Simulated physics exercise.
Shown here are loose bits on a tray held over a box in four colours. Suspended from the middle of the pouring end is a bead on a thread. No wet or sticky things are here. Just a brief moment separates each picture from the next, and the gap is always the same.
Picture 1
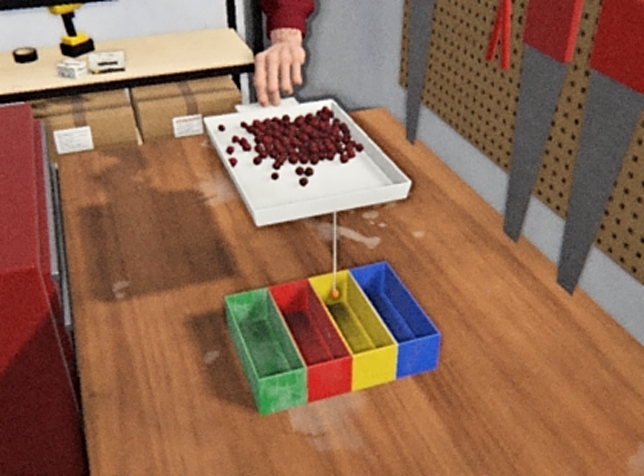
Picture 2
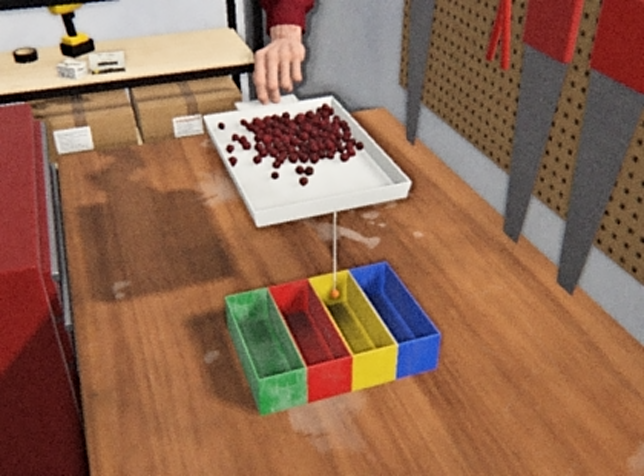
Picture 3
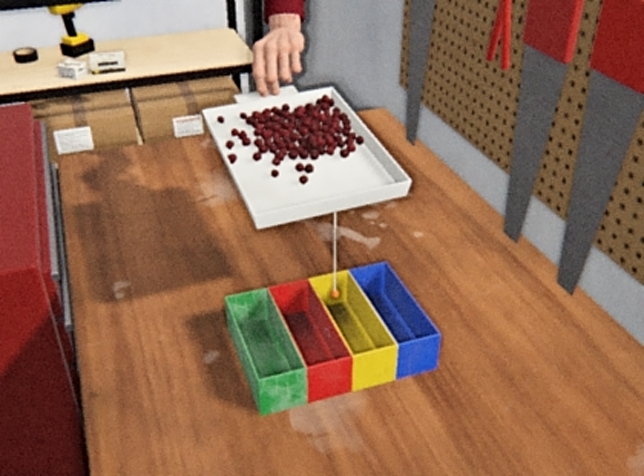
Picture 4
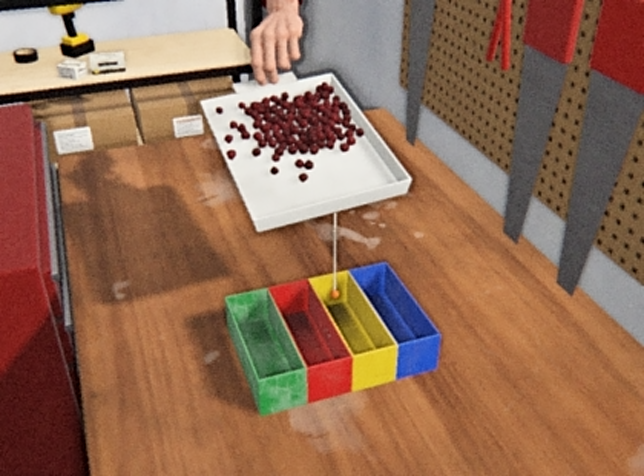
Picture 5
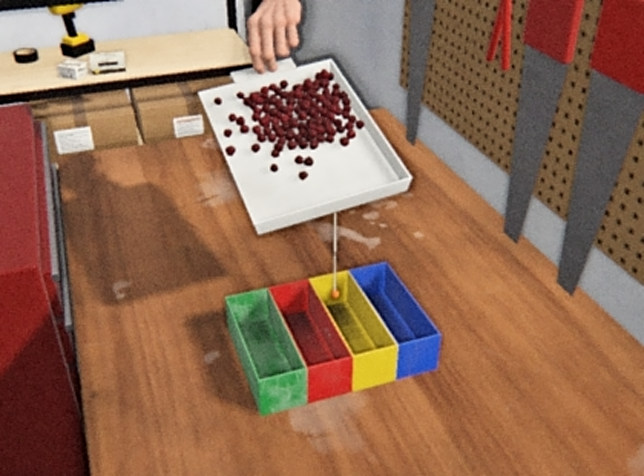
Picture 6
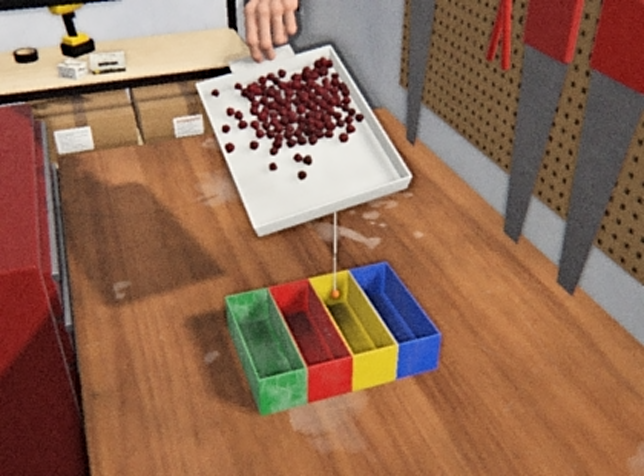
Workshop bench, a hand raising the back of a white tray of dark red berries above a still four-coloured box.
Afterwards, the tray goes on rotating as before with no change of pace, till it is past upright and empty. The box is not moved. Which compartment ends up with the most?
The green one.
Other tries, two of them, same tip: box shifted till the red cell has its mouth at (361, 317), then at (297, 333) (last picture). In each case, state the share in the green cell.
First position: Some 30 %; second position: Some 30 %.
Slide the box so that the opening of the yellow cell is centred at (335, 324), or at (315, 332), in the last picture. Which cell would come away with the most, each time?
First: The red one. Second: That red cell.
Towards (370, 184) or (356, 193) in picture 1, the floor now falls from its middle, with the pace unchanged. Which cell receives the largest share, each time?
First: The cell in blue. Second: Blue.
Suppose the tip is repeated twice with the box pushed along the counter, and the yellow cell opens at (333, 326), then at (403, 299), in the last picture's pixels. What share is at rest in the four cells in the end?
Try 1: Some 90 %; try 2: Some 20 %.
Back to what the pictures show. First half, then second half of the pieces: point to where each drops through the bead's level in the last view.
It passes near (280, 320) first and then near (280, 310).
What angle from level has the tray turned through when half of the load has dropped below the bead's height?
115° or so.
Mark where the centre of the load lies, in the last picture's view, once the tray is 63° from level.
(285, 194).
Just after the last frame, tray tipped steeply; the larger part on the tray; just a few in the green cell; about a tenth falling or outside the box.
A moment on, tray tipped past a quarter turn; roughly two thirds on the tray; roughly a quarter in the green cell; just a few in the red cell; about a tenth falling or outside the box.
Further on, tray tipped past a quarter turn; roughly half in the green cell; roughly a third in the red cell; just a few in the yellow cell; just a few in the blue cell; about a tenth falling or outside the box.
When it is over, tray tipped past a quarter turn; roughly half in the green cell; roughly a third in the red cell; just a few in the yellow cell; just a few in the blue cell; about a tenth outside the box.
